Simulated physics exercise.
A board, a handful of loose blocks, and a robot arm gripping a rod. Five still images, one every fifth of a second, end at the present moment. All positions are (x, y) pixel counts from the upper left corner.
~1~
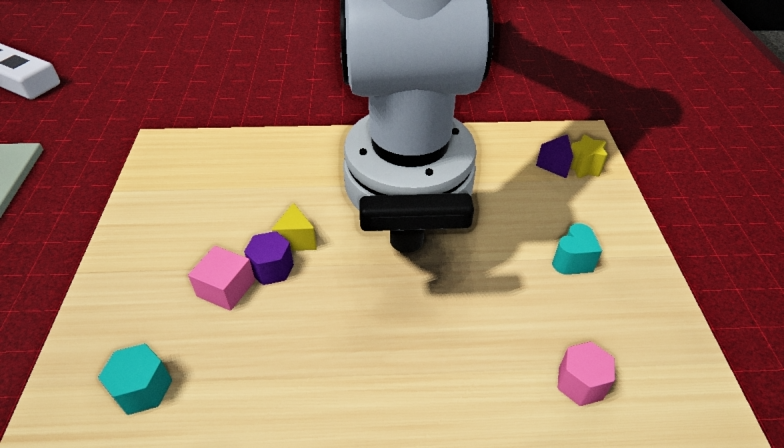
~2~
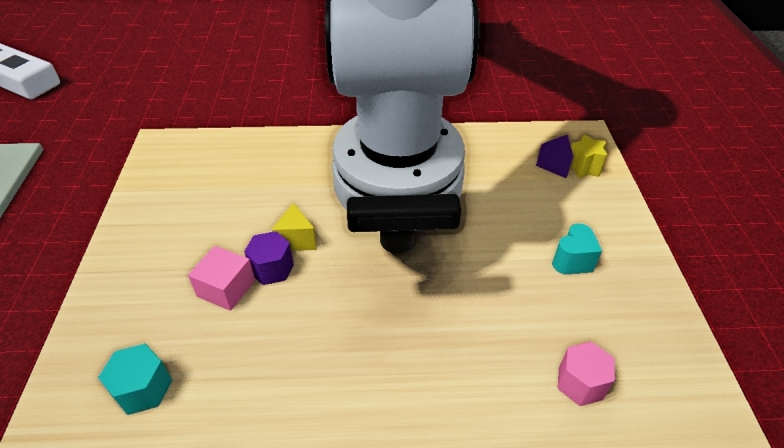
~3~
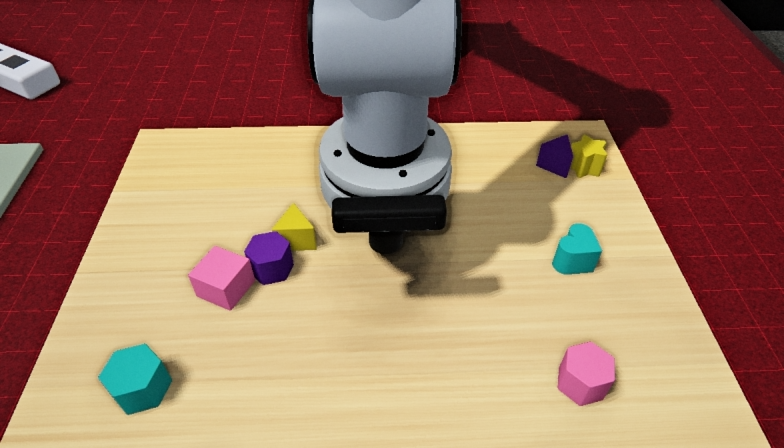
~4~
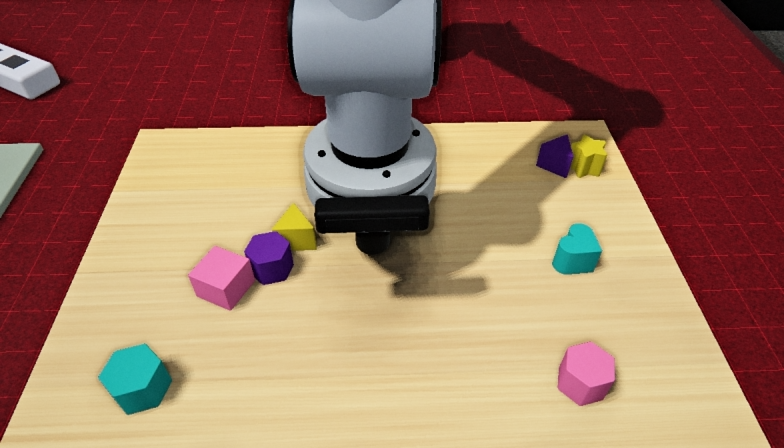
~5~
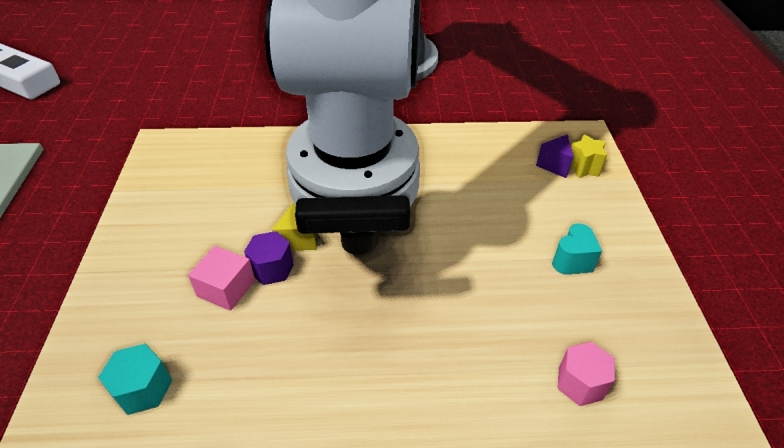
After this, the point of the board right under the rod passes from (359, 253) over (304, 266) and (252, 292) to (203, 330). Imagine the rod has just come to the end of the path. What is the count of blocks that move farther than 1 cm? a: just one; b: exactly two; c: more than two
b
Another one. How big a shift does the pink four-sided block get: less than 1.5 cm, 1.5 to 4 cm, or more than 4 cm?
It will move more than 4 cm.
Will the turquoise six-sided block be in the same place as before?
I believe so.
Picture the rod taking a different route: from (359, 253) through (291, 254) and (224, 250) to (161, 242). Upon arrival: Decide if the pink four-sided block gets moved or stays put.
The result: It moves.
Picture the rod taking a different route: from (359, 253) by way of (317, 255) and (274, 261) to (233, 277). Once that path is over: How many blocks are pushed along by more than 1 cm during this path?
The count is three or more.
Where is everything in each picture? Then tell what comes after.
In the first frame, lower end of the rod at (407, 241), tops of blocks, turquoise six-sided block at (130, 369), pink four-sided block at (219, 267), purple six-sided block at (267, 247), yellow triangle at (293, 219).
In the second frame, rod at (397, 241), blocks as before.
In the third frame, rod at (386, 242), blocks as before.
In the fourth frame, rod at (373, 242), blocks as before.
In the fifth frame, rod at (358, 243), turquoise six-sided block at (130, 369), pink four-sided block at (219, 267), purple six-sided block at (267, 247), yellow triangle at (293, 219).
On the path given first. One third of the way, rod at (301, 256); pink four-sided block at (212, 269); purple six-sided block at (258, 249).
Two thirds of the way, rod at (247, 283); pink four-sided block at (181, 282), turned 20° clockwise; purple six-sided block at (216, 254).
At the end, rod at (199, 320); turquoise six-sided block not moved; pink four-sided block at (157, 289), turned 60° clockwise; purple six-sided block at (214, 254), turned 15° clockwise; yellow triangle not moved.
